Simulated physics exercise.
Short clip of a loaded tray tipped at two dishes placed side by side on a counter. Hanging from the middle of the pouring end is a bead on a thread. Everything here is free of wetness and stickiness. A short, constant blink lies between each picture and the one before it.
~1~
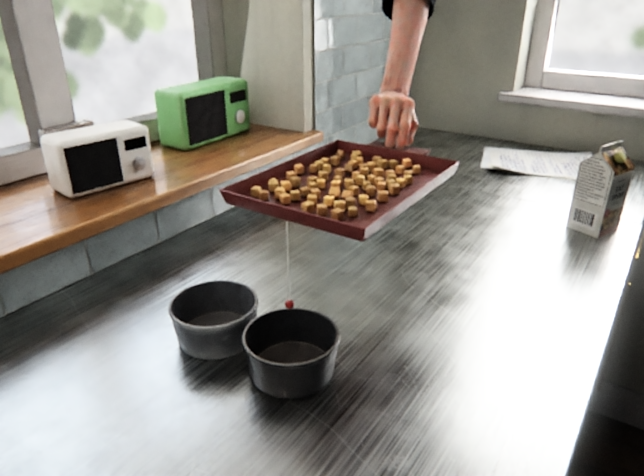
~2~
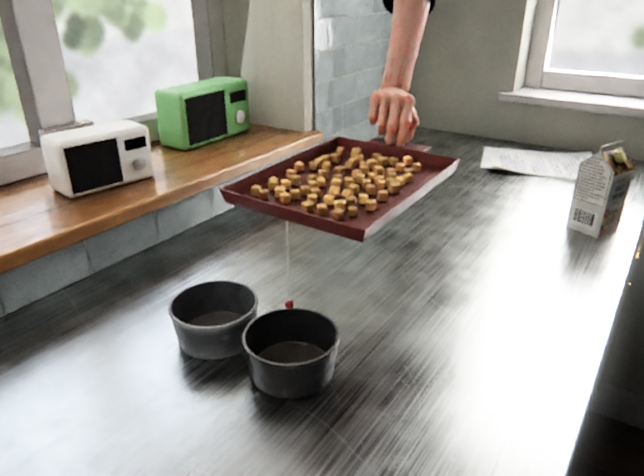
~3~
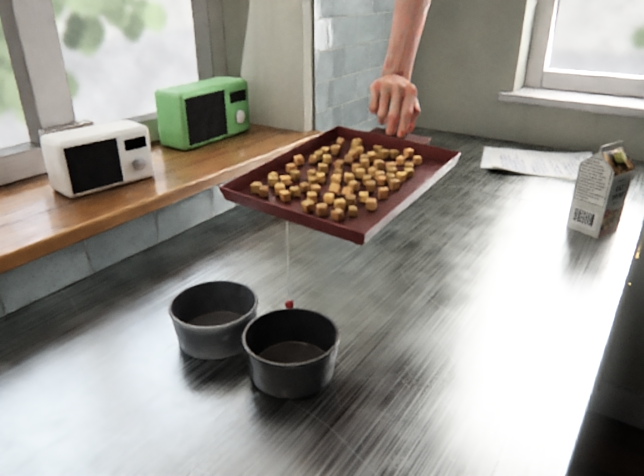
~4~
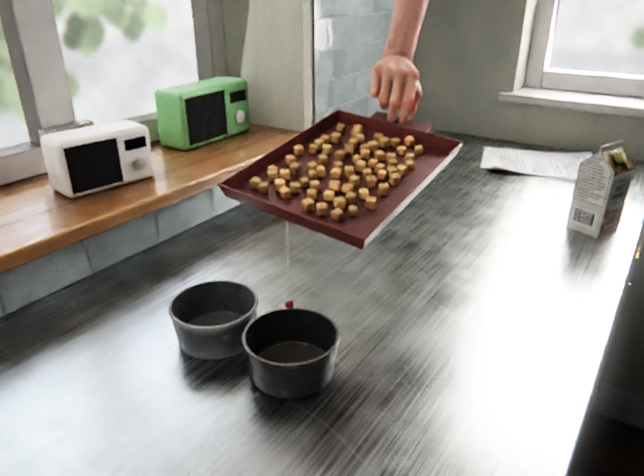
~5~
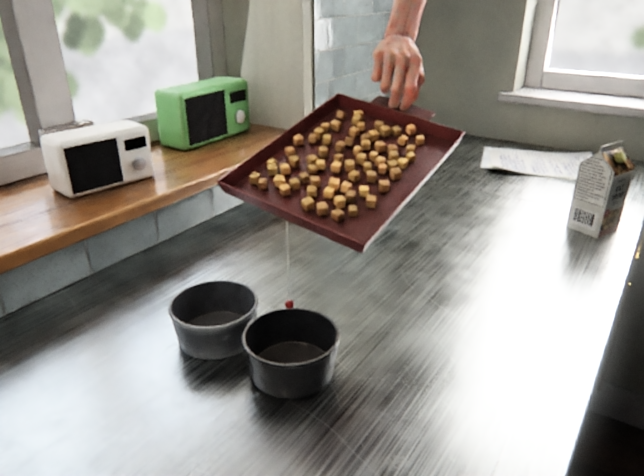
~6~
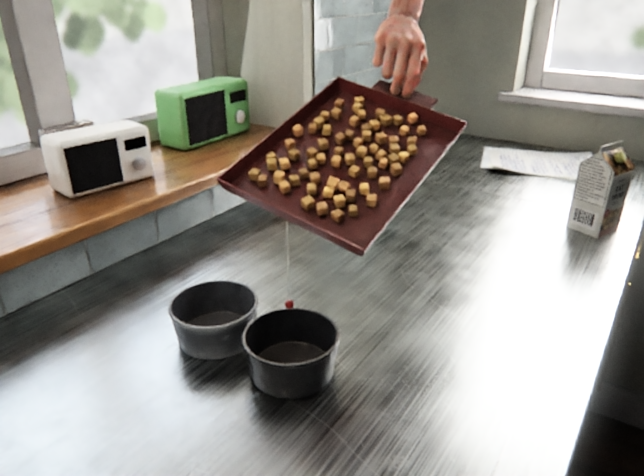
Hand raising the far end of a dark red tray of small wooden cubes, tilting it above two dark round dishes.
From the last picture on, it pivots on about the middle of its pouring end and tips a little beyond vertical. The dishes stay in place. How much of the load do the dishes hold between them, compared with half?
Between them the dishes hold less than half of the load.
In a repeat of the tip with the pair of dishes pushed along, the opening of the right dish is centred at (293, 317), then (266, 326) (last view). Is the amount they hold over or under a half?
Result, first setup: The minor share; second setup: The minor share.
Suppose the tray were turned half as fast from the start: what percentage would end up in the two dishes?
It would come out near 20 per cent.
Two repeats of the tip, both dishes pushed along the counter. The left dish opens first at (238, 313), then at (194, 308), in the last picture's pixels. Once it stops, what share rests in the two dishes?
About 60 and 10 per cent.
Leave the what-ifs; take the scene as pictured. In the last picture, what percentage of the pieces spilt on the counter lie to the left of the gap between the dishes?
I reckon around 0 per cent.
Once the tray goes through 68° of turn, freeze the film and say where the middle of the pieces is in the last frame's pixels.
Check around (353, 208) in the last picture.
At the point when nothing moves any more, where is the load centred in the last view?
Near (348, 387).
Soon after the last picture, tray tipped steeply; nearly all on the tray; a small part in the air.
A little later, tray tipped past a quarter turn; most on the tray; a stray few in the right dish; a small part outside both; a small part in the air.
Later still, tray tipped past a quarter turn; about a third in the right dish; about two thirds outside both.
By the end, tray tipped past a quarter turn; about a third in the right dish; none in the left dish; about two thirds outside both.
